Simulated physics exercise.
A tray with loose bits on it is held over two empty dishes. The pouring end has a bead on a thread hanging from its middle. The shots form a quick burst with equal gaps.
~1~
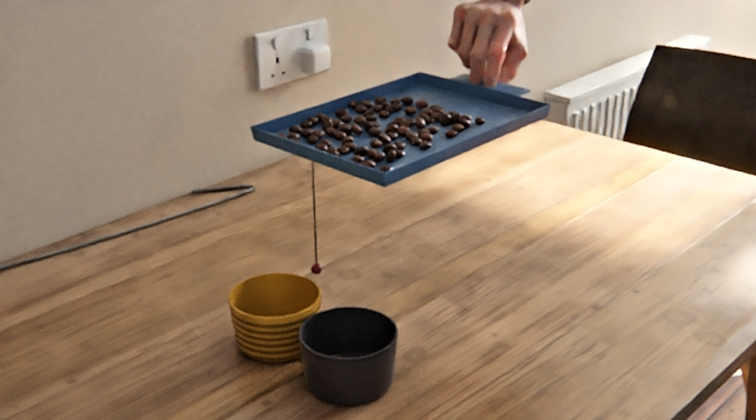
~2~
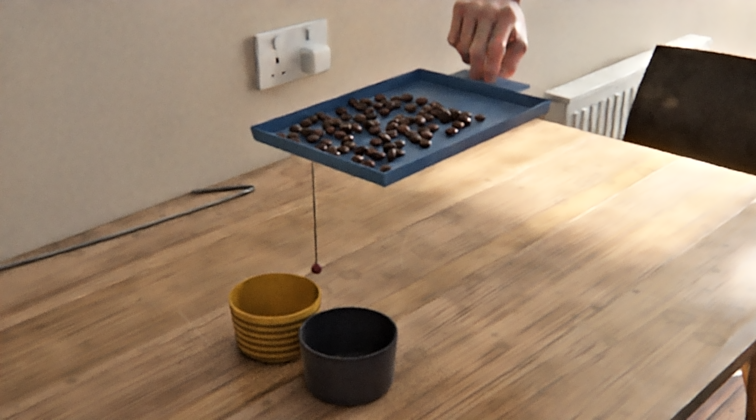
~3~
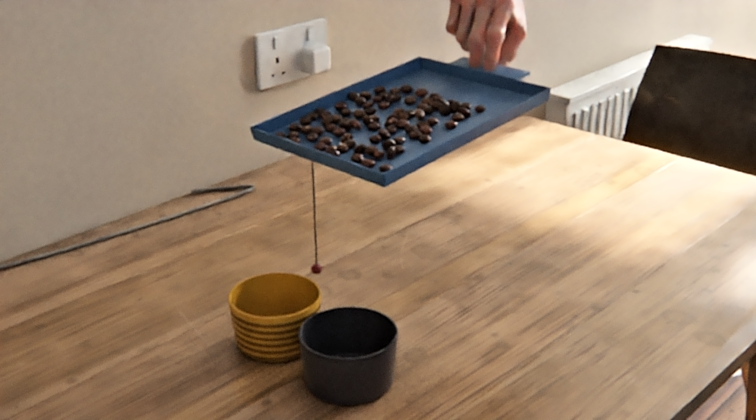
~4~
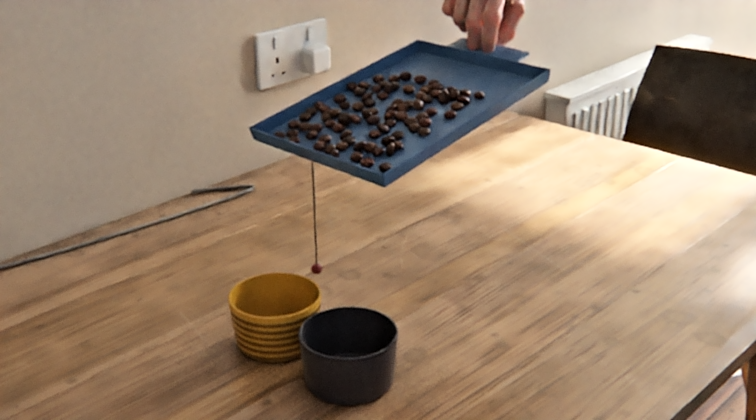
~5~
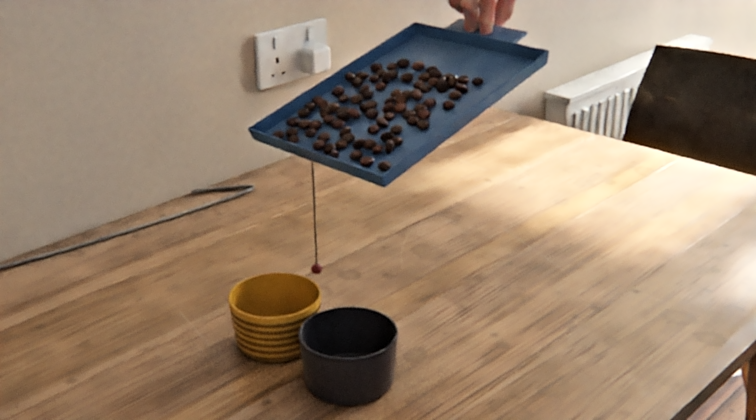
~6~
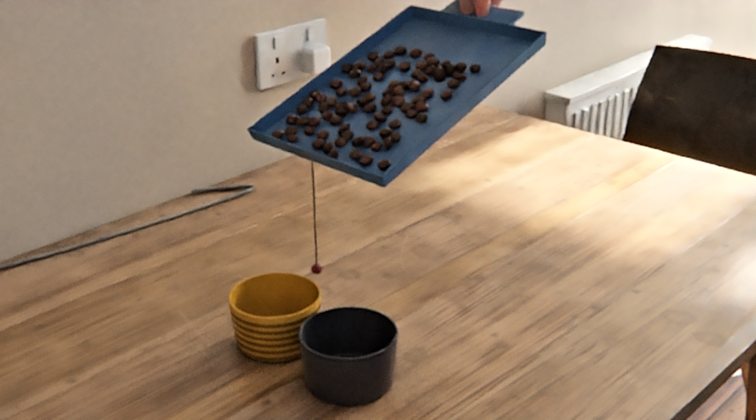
On a wooden table by a wall socket, a hand held a blue tray of small dark pieces above a yellow dish and a black one, then steadily raised its far end into a clear tilt.
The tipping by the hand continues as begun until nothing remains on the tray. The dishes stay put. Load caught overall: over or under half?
The dishes will gather the main share.
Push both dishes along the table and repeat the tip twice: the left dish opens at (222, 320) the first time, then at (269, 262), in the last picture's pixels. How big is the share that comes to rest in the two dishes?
First try: Roughly 10 per cent; second try: Roughly 20 per cent.
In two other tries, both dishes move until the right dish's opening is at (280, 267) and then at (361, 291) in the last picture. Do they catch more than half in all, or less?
Placing 1: A minority of it. Placing 2: A minority of it.
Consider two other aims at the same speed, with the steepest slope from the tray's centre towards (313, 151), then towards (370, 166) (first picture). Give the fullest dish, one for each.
1: The dish to the left. 2: The dish to the right.
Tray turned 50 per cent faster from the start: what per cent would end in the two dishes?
I'd put it at some 70 per cent.
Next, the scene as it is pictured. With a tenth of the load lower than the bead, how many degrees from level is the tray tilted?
Angle: Approx. 85 degrees.
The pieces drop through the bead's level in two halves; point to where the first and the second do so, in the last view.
Around (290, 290) at first; around (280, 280) after that.
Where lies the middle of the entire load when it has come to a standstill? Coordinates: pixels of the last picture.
Last view, centre at rest - approx. (278, 338).
Shortly afterwards, tray tipped steeply; all but a few on the tray; a little in the air.
Next, tray tipped past a quarter turn; a little on the tray; a little in the right dish; near a quarter in the left dish; a little outside both; near a third in the air.
Some moments later, tray tipped past a quarter turn; near a quarter in the right dish; near half in the left dish; near a quarter outside both.
In the end, tray tipped past a quarter turn; near a quarter in the right dish; near half in the left dish; near a quarter outside both.
